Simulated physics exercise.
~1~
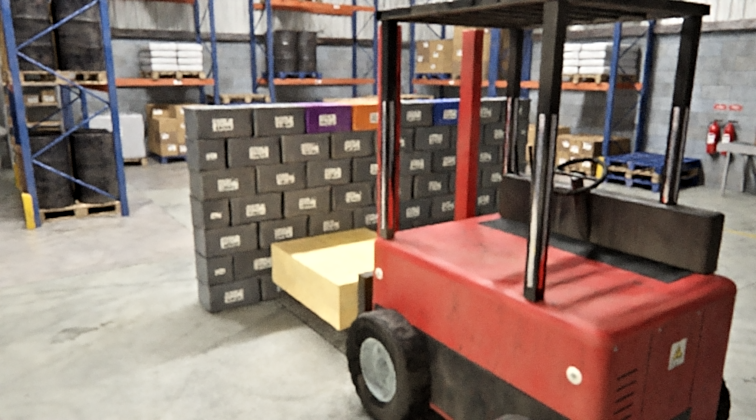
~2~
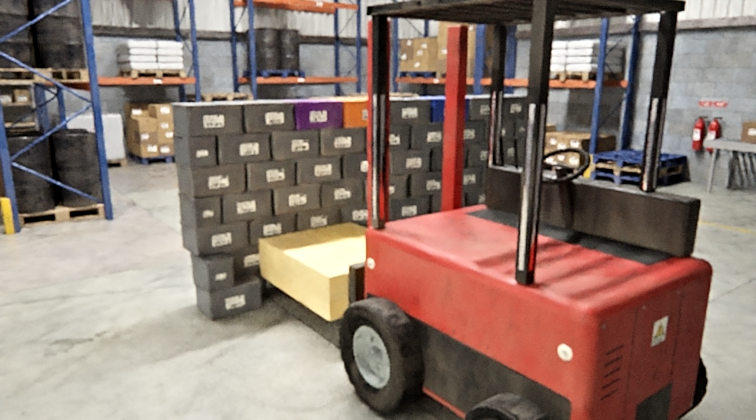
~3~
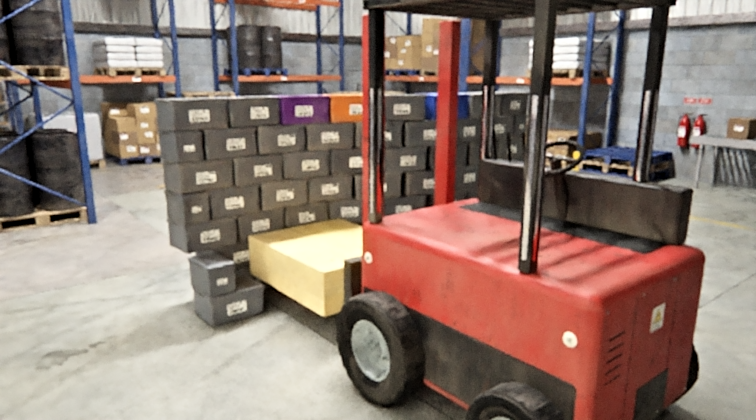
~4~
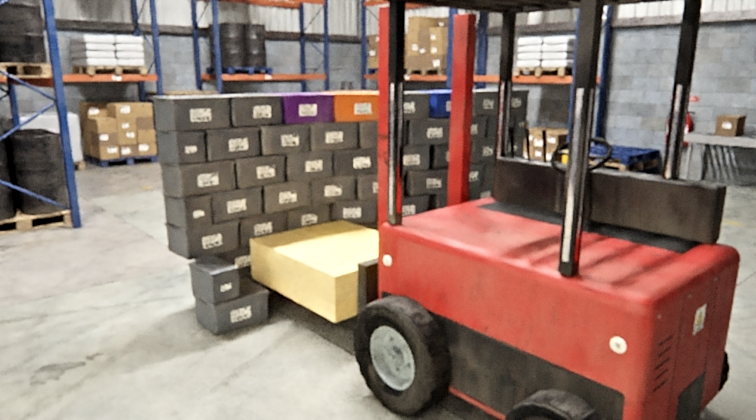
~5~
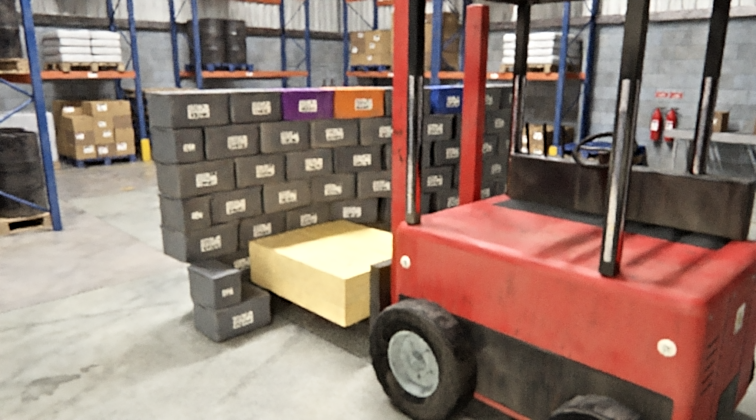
In this clip, a red forklift pushes a yellow crated load into a wall of dark stacked totes in a warehouse, shifting some near its lower left end slightly; then everything holds still, the wall standing with its orange and purple totes still up.
